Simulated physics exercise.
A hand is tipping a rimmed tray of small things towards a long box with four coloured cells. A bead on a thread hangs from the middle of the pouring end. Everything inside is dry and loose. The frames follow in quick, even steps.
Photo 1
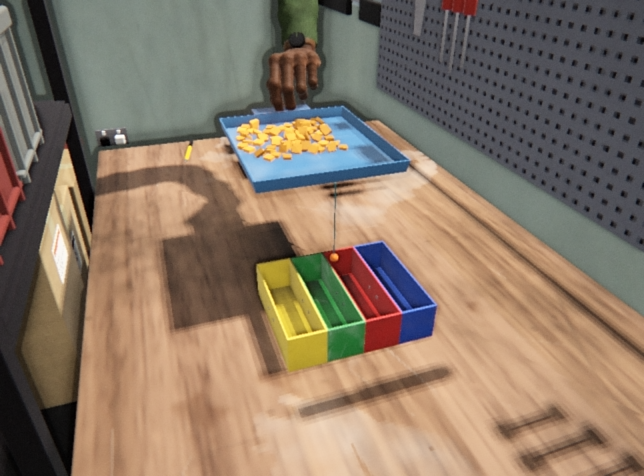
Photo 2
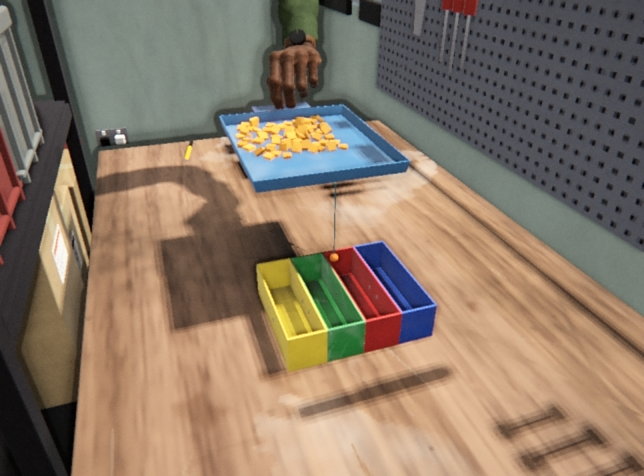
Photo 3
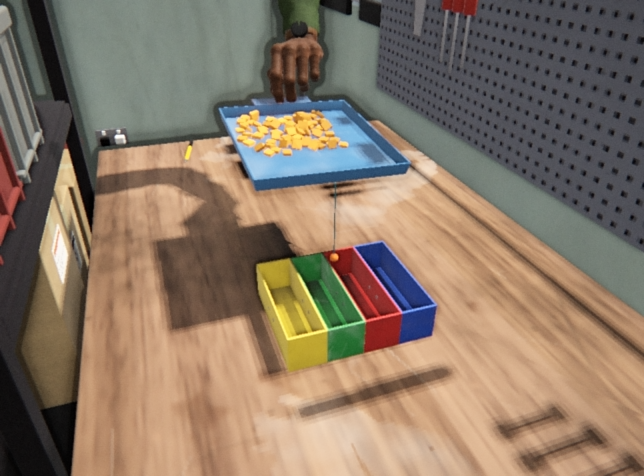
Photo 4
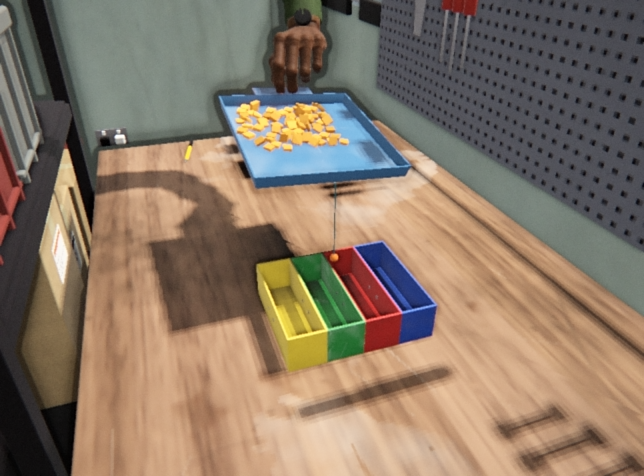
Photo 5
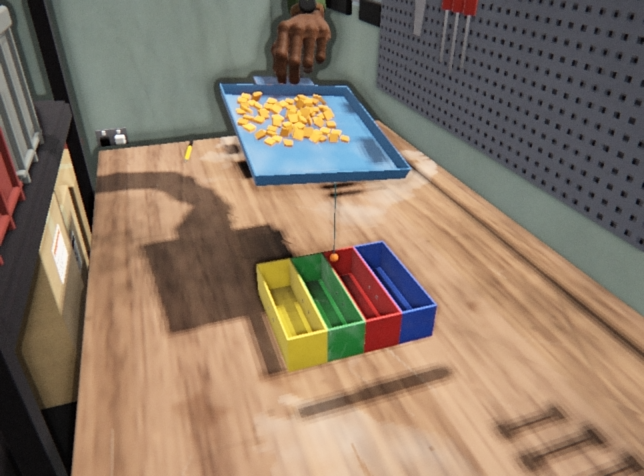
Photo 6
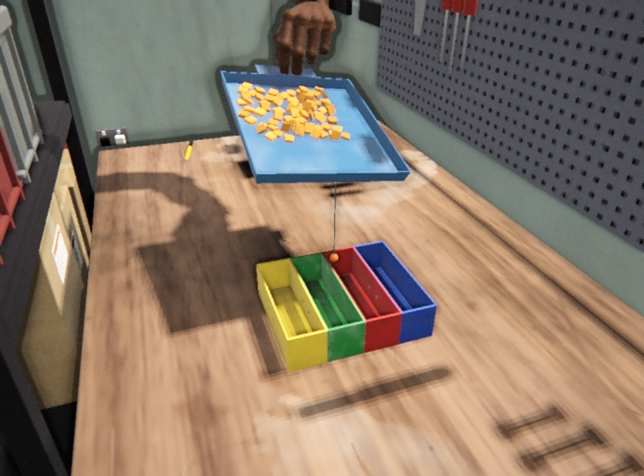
A blue tray of small orange crackers sat level at first, then a hand gradually raised its far side, tilting it toward the yellow, green, red and blue box while the crackers stayed on it.
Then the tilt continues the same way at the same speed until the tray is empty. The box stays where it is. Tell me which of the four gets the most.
The blue cell gets the most.
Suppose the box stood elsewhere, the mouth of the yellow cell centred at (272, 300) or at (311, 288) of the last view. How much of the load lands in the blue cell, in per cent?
First position: Some 30 %; second position: Some 50 %.
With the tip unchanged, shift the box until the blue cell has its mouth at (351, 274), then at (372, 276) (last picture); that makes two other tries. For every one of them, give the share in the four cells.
10 and 30 in a hundred, in turn.
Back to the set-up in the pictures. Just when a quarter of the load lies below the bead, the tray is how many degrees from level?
My estimate is some 90 degrees.
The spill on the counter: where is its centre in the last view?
(425, 288), roughly.
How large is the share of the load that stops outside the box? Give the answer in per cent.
Roughly 30 percent of the load.
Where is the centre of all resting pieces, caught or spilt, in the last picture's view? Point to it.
Around (388, 289).
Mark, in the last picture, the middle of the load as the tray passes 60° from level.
The centre of the load shows up near (372, 162) in the last view.
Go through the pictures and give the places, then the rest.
In the first picture, corners of the pouring end near (256, 180) and (407, 159), level; middle of the load near (288, 135), small crackers; bead on its thread near (334, 258); yellow cell near (308, 348); green cell near (346, 339); red cell near (383, 330); blue cell near (418, 321).
In the second picture, corners of the pouring end near (256, 180) and (407, 160), level; middle of the load near (288, 133).
In the third picture, corners of the pouring end near (256, 178) and (408, 162), tipped barely, lowest at the right corner; middle of the load near (289, 129).
In the fourth picture, corners of the pouring end near (257, 176) and (408, 165), tipped a little, lowest at the right corner; middle of the load near (289, 122).
In the fifth picture, corners of the pouring end near (258, 174) and (408, 168), tipped a little, lowest at the right corner; middle of the load near (290, 115).
In the sixth picture, corners of the pouring end near (259, 172) and (408, 170), tipped clearly, lowest at the right corner; middle of the load near (292, 108); yellow cell near (308, 348); green cell near (346, 339); red cell near (383, 330); blue cell near (418, 321).
Shortly afterwards, tray tipped steeply; all but a few on the tray; only a few falling or outside the box.
Next, tray tipped right over; near two thirds on the tray; near a quarter in the blue cell; a little in the red cell; near a quarter falling or outside the box.
Some moments later, tray tipped past a quarter turn; near half in the blue cell; a little in the red cell; near a third falling or outside the box.
In the end, tray tipped past a quarter turn; near half in the blue cell; a little in the red cell; none at all in the yellow cell; none at all in the green cell; near a third outside the box.
